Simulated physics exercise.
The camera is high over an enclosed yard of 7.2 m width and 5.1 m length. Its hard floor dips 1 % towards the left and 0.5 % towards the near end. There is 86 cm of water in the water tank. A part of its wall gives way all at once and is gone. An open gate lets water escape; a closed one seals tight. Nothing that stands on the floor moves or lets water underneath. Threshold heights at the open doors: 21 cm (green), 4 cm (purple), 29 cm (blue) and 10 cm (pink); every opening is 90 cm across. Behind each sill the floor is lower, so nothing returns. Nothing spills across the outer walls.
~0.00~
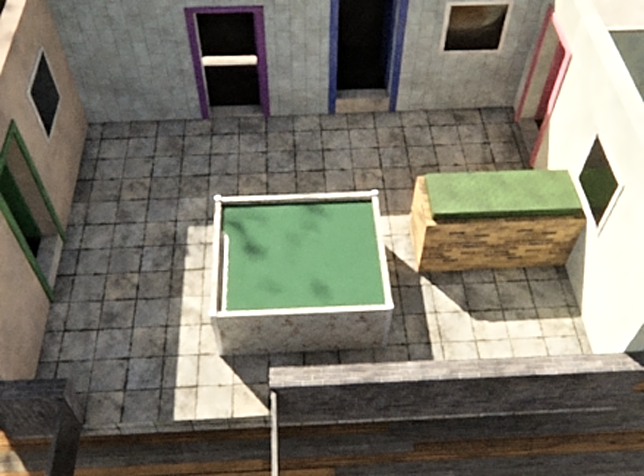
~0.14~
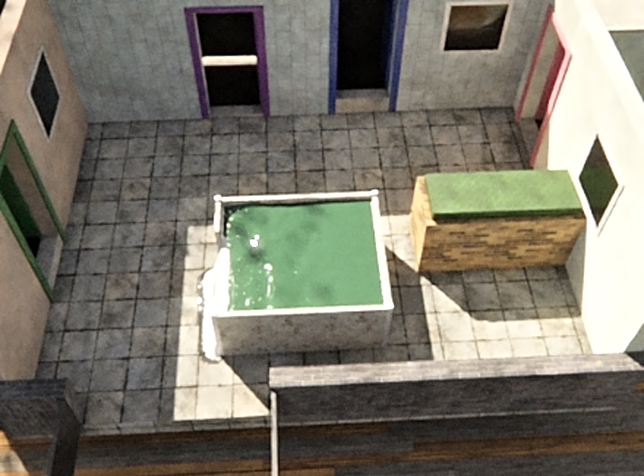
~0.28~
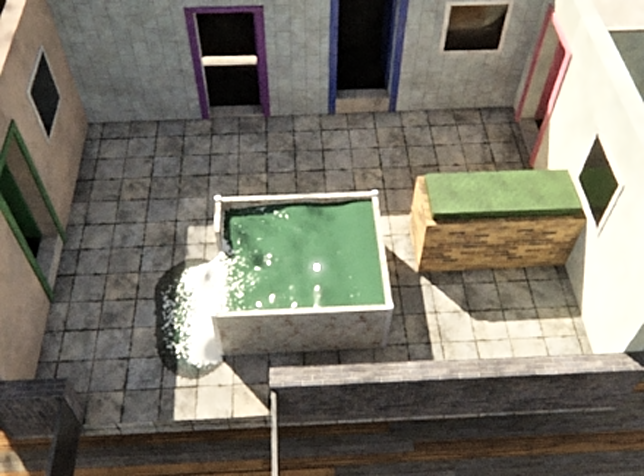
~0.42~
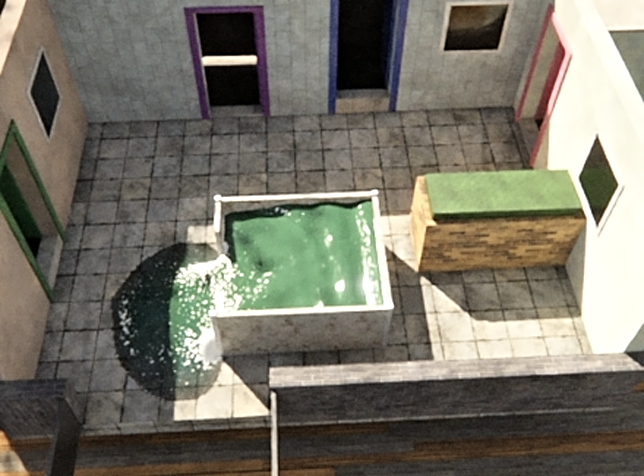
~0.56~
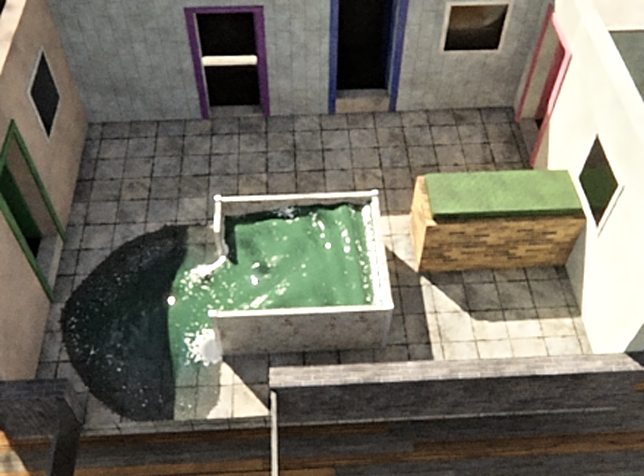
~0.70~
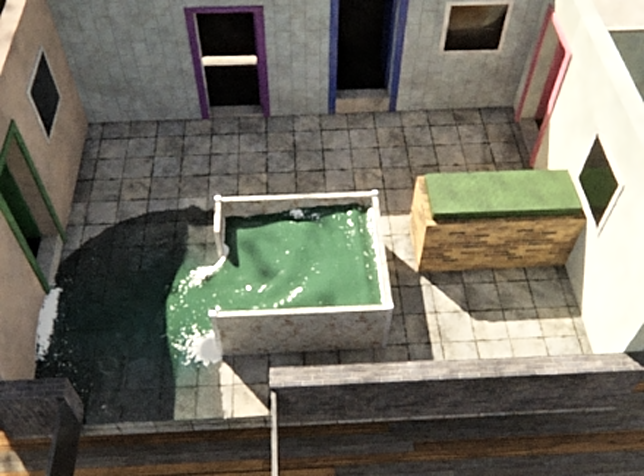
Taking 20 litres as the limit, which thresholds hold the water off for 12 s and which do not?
The water let in: At the green door it passes the limit; at the purple door it exceeds the limit; at the blue door it stays under the limit; at the pink door it stays under the limit.
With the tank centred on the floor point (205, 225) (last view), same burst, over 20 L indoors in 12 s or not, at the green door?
Then: Green above.
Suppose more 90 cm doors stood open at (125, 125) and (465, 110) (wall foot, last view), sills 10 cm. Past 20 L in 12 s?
In turn: Over, not over.
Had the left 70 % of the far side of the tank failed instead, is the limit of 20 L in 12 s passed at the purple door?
Against that limit: Purple above.
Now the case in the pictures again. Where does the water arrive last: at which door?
The pink one.
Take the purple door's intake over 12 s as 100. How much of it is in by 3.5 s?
About 0 per cent.
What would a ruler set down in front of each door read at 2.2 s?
Depths in cm: Green 36, purple 0, blue 0, pink 0.
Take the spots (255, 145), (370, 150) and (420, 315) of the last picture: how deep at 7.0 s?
Roughly 6, 4 and 0 cm, in turn.
After 1.4 s water covers 25 % of the floor and is deepest (62 cm) near (29, 409); green door 37 cm at the sill, 27 L in, purple door not reached, blue door not reached, pink door not reached.
After 2.2 s water covers 25 % of the floor and is deepest (46 cm) near (32, 395); green door 36 cm at the sill, 91 L in, purple door not reached, blue door not reached, pink door not reached.
After 3.5 s water covers 40 % of the floor and is deepest (30 cm) near (88, 132); green door 23 cm at the sill, 134 L in, purple door 10 cm at the sill, 0 L in, blue door not reached, pink door not reached.
After 7.0 s water covers 75 % of the floor and is deepest (17 cm) near (538, 205); green door 11 cm at the sill, 137 L in, purple door 7 cm at the sill, 44 L in, blue door 5 cm at the sill, 0 L in, pink door 10 cm at the sill, 0 L in.
After 12.0 s water covers 85 % of the floor and is deepest (11 cm) near (309, 171); green door 7 cm at the sill, 137 L in, purple door 4 cm at the sill, 58 L in, blue door 9 cm at the sill, 0 L in, pink door 7 cm at the sill, 1 L in.
